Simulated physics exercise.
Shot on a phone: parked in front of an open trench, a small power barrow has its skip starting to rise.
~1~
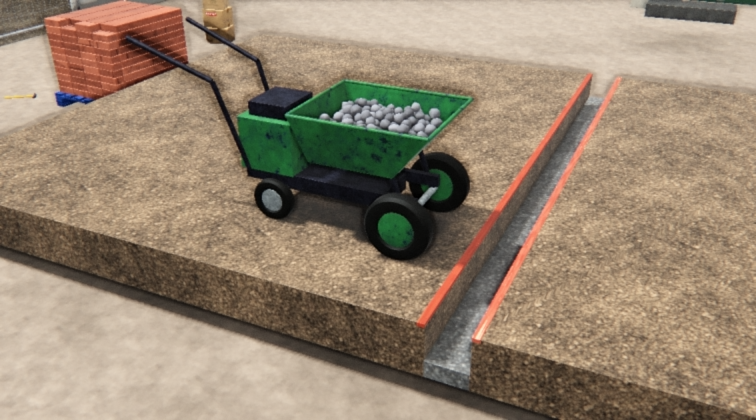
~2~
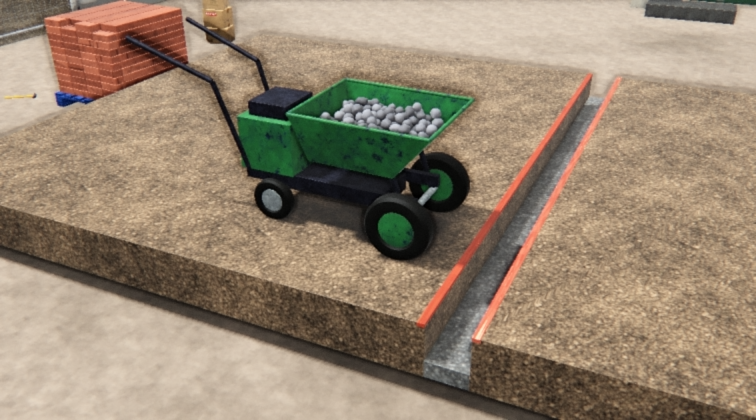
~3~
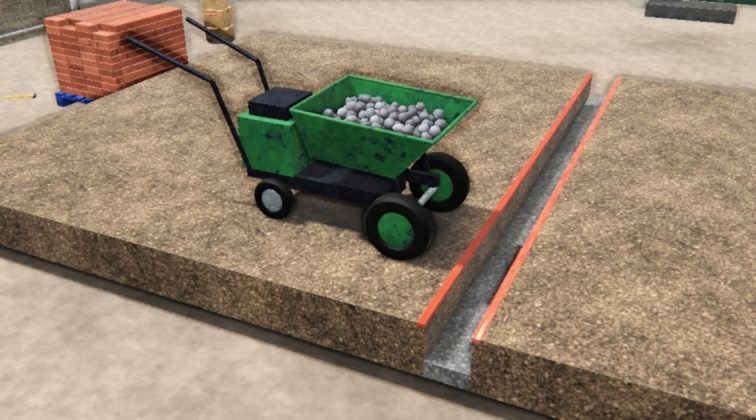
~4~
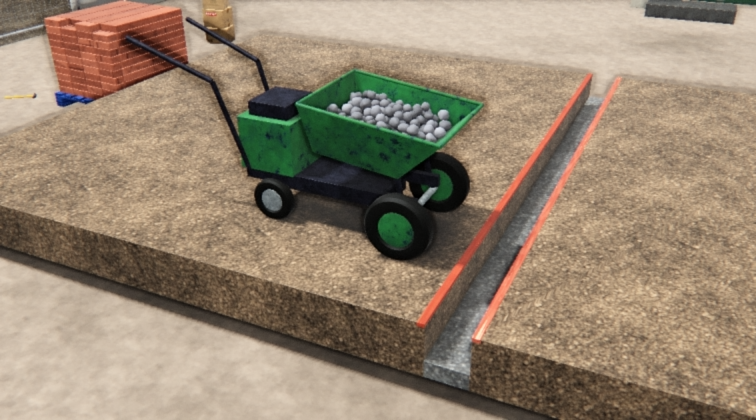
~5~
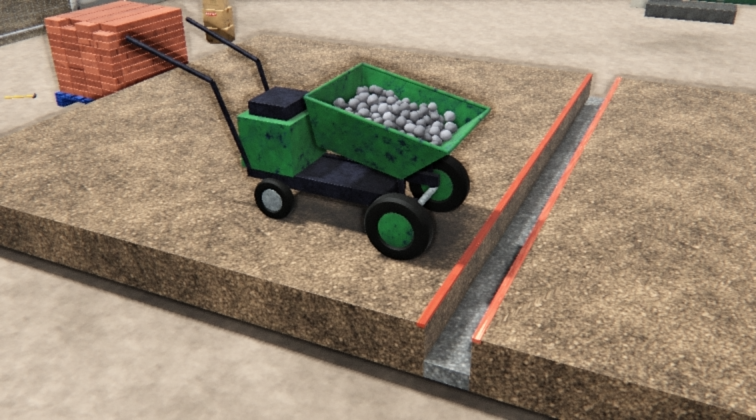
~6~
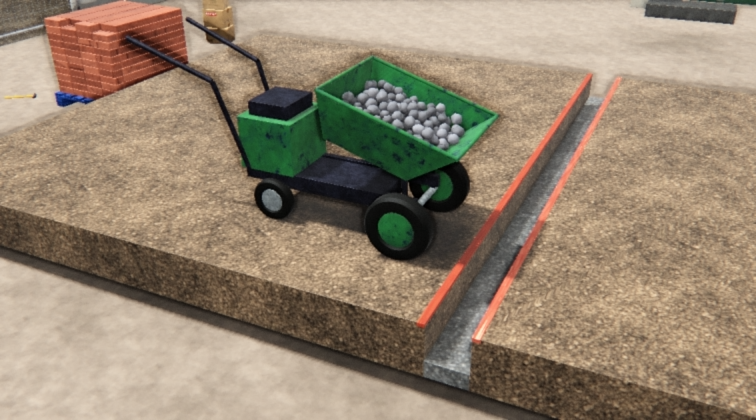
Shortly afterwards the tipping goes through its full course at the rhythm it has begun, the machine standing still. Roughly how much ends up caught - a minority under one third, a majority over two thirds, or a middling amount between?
Lower than a third.
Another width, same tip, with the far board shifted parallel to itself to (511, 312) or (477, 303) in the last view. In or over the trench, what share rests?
Around 40 percent first, around 0 percent second.
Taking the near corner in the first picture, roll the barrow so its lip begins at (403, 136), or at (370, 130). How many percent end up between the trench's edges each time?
50 %, then 90 %.
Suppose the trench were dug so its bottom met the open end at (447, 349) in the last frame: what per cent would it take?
The share would be around 10 in a hundred.
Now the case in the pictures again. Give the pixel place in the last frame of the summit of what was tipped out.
Estimated top, final frame: Near (556, 248).
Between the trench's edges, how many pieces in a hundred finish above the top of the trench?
My best guess is some 0 per cent.
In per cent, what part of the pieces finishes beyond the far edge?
Around 85 %.
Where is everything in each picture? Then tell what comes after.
Lip of the skip (428, 140), level; top of the load (371, 118), round cobbles; first edge of the trench (441, 294); far edge (494, 307), the trench under half as wide as the skip, and about as deep as wide, in the first picture.
Lip of the skip (430, 141), level; top of the load (372, 117), in the second picture.
Lip of the skip (434, 143), tipped barely; top of the load (376, 116), in the third picture.
Lip of the skip (440, 147), tipped a little; top of the load (374, 111), in the fourth picture.
Lip of the skip (448, 152), tipped a little; top of the load (376, 110), in the fifth picture.
Lip of the skip (457, 160), tipped clearly; top of the load (371, 105); first edge of the trench (441, 294); far edge (494, 307), in the sixth picture.
Just after the last frame, skip tipped steeply; every one in the skip.
A moment on, skip tipped steeply; the larger part in the skip; about a tenth beyond it; just a few falling.
Further on, skip tipped right over; about a tenth in the skip; just a few in or heaped over the trench; the larger part beyond it.
When it is over, skip tipped right over; just a few in the skip; about a tenth in or heaped over the trench; the larger part beyond it.
